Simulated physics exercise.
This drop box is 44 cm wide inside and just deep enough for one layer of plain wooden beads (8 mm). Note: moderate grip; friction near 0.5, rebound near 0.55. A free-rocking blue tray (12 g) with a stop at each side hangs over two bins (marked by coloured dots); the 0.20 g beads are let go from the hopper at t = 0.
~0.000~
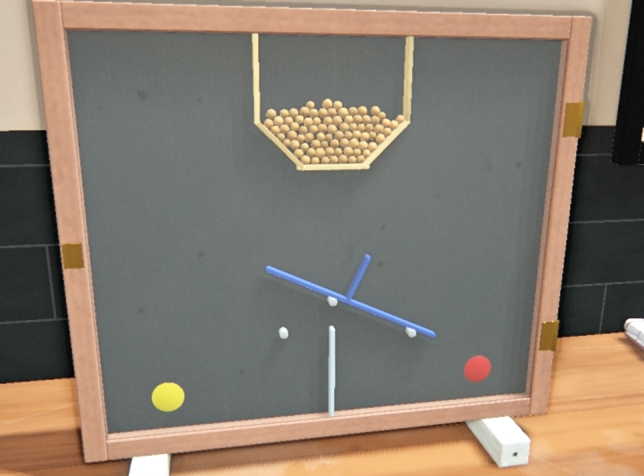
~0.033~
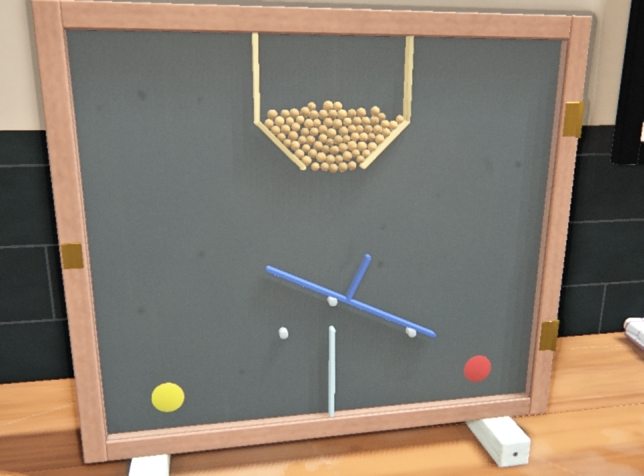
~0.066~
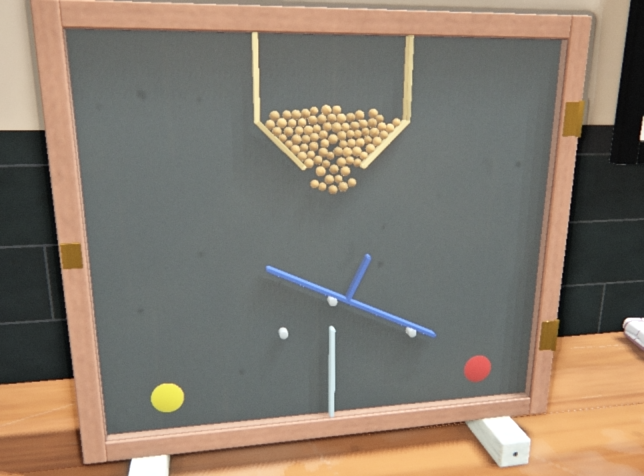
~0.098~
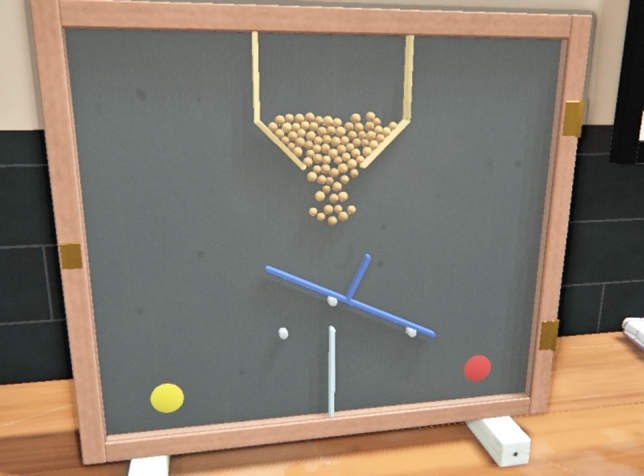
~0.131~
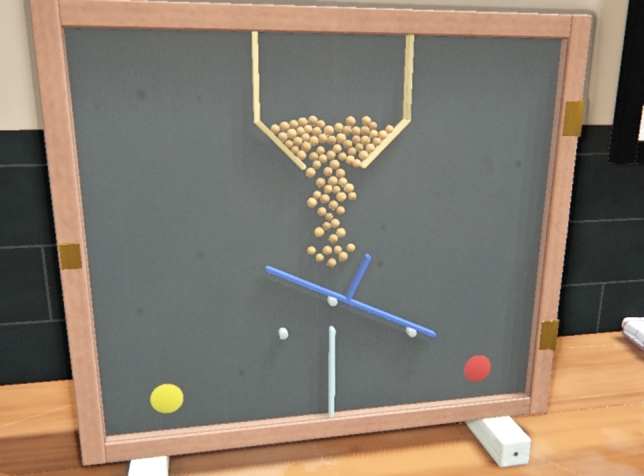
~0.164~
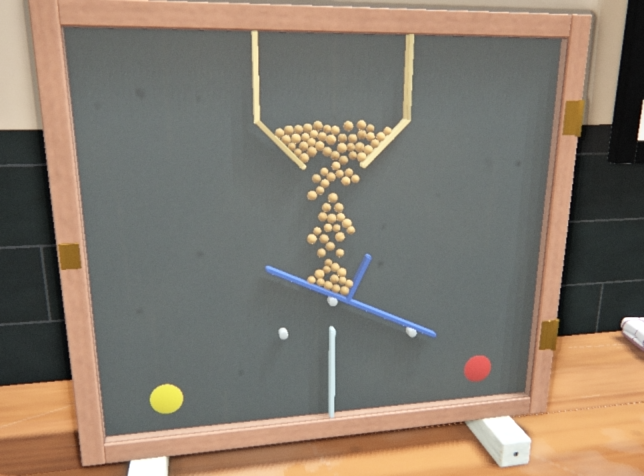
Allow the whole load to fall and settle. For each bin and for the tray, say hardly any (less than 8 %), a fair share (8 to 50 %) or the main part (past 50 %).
Final shares - yellow bin partial fill, Red bin partial fill, tray majority.
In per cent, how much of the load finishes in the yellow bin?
Share: Around 15 %.
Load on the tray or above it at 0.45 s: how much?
Some 90 percent.
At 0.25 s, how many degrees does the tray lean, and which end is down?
25°, right end low.
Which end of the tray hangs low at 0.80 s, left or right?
The tray dips on its right side.
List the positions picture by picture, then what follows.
Gate shut, about 80 beads in the hopper; its mouth (303, 167) to (363, 166); tray right end down 25°; its ends (268, 269) and (432, 334), top of its upright wall (368, 257); pivot (332, 301); stops (283, 333) and (411, 332); no lips; yellow bin (168, 397), red bin (477, 369), in the first frame.
In the second frame, 2 out; bottom bead (333, 168); tray right end down 25°.
In the third frame, 10 out; bottom bead (333, 190); tray right end down 25°.
In the fourth frame, 21 out; bottom bead (332, 221); tray right end down 25°.
In the fifth frame, 30 out; bottom bead (332, 263); tray right end down 25°.
In the sixth frame, 41 out; bottom bead (344, 291); tray right end down 25°; its ends (268, 269) and (433, 334), top of its upright wall (368, 257).
After 0.25 s 80 % have left the hopper; tray right end down 25°; on or over it 75 %, past it to the left 0 %, to the right 0 %.
After 0.80 s 100 % have left the hopper; tray right end down 25°; on or over it 70 %, past it to the left 15 %, to the right 15 %.
All still by 1.7 s, yellow bin 15 %, red bin 15 %, tray 70 %; tray right end down 25°.
